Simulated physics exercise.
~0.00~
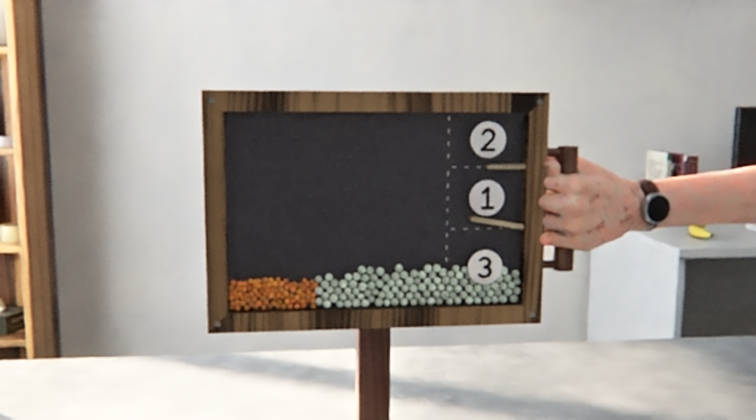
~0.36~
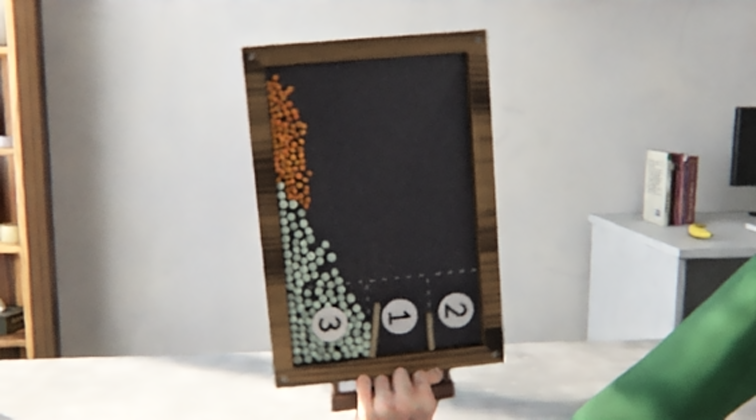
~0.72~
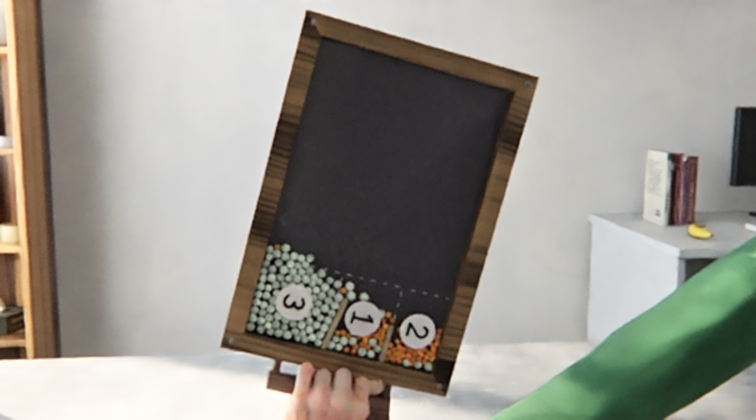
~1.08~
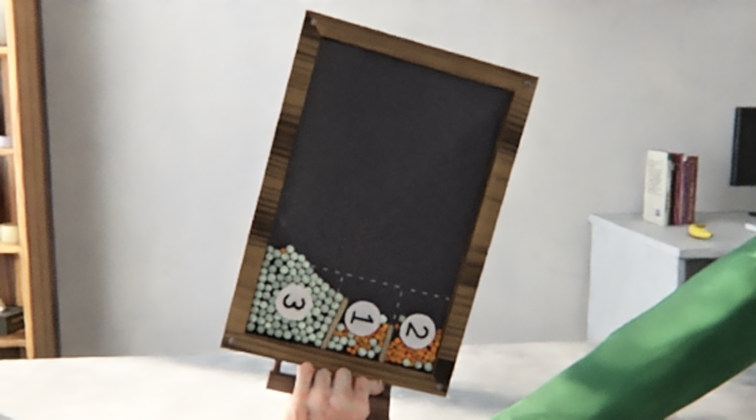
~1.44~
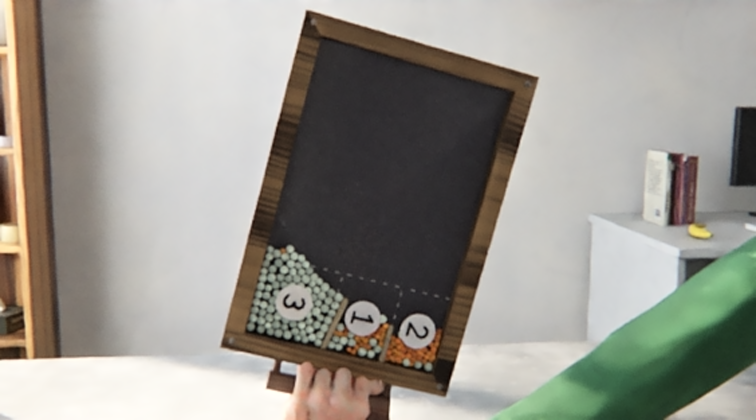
In a bright room, a hand turns a framed case clockwise until beads settle, mostly in pocket three.
